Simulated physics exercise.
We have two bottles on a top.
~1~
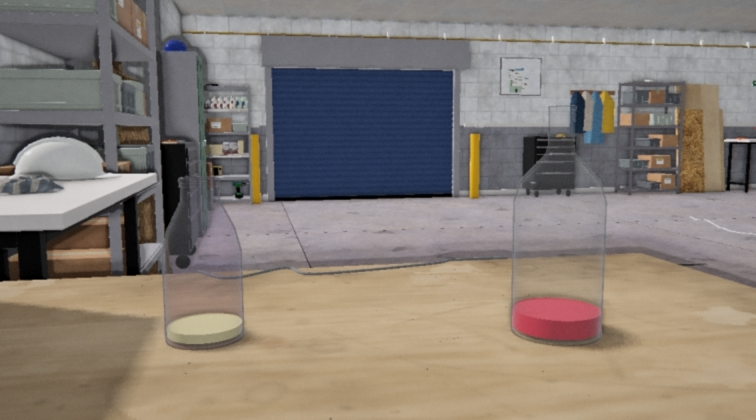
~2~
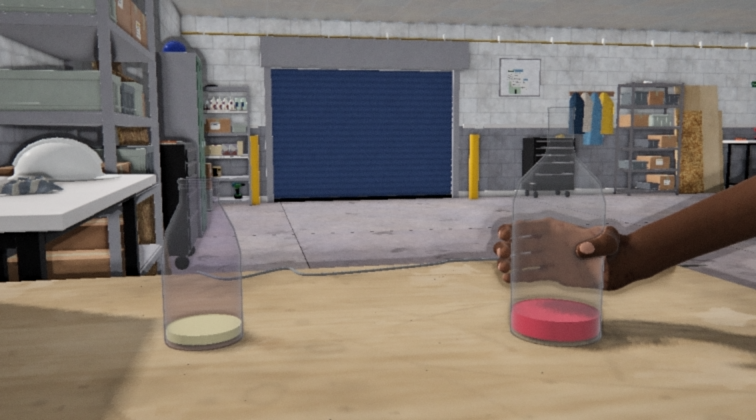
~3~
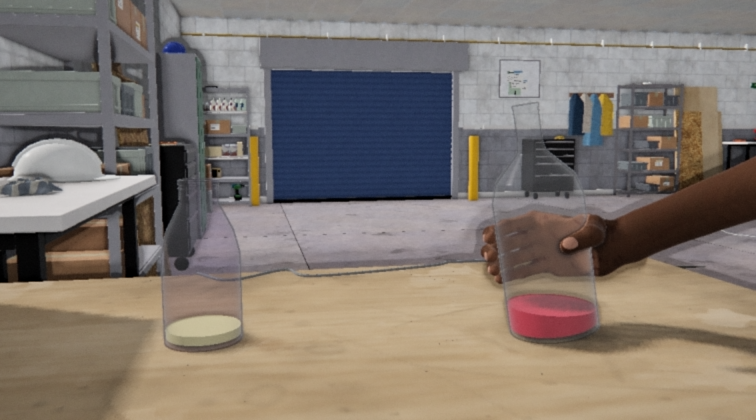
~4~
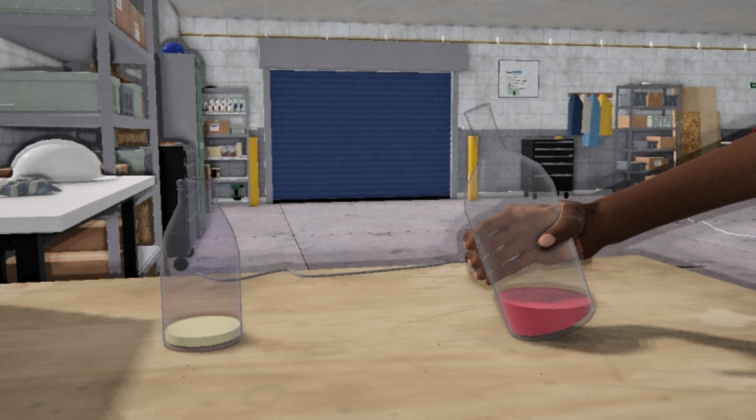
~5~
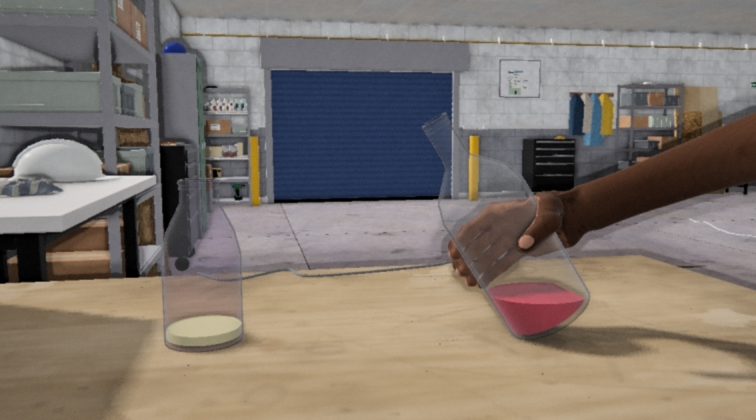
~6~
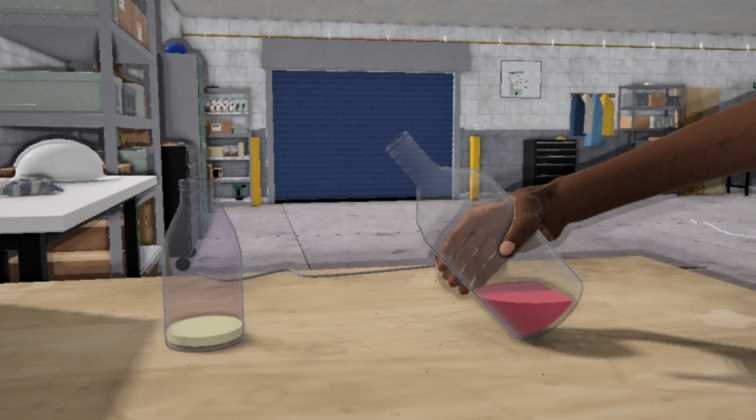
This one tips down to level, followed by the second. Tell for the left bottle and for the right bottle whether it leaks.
Left bottle: It holds. Right bottle: It holds.
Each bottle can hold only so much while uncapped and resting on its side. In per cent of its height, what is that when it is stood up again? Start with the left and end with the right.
Roughly 18 % and 26 %.
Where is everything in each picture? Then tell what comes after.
The first frame shows both stand upright; right bottle (559, 219) nearly empty, open; left bottle (202, 255) nearly empty, open.
The second frame shows a hand takes the right bottle; right bottle nearly empty, surface at (555, 310); left bottle nearly empty, surface at (204, 325).
In the third frame, the right bottle is being lowered; right bottle (539, 215) nearly empty; left bottle (201, 257) nearly empty.
In the fourth frame, the right bottle is being lowered; right bottle (514, 214) tipped 20°; left bottle nearly empty, surface at (203, 327).
In the fifth frame, the right bottle is being lowered; right bottle (492, 216) tipped 35°; left bottle (201, 258) nearly empty.
In the sixth frame, the right bottle is being lowered; right bottle (471, 224) tipped 45°, open; left bottle nearly empty, surface at (205, 327), open.
A moment on, the right bottle is nearly down; right bottle, all still inside.
Further on, the right bottle lies flat; right bottle, all still inside.
When it is over, both lie flat; right bottle, all still inside; left bottle, all still inside.
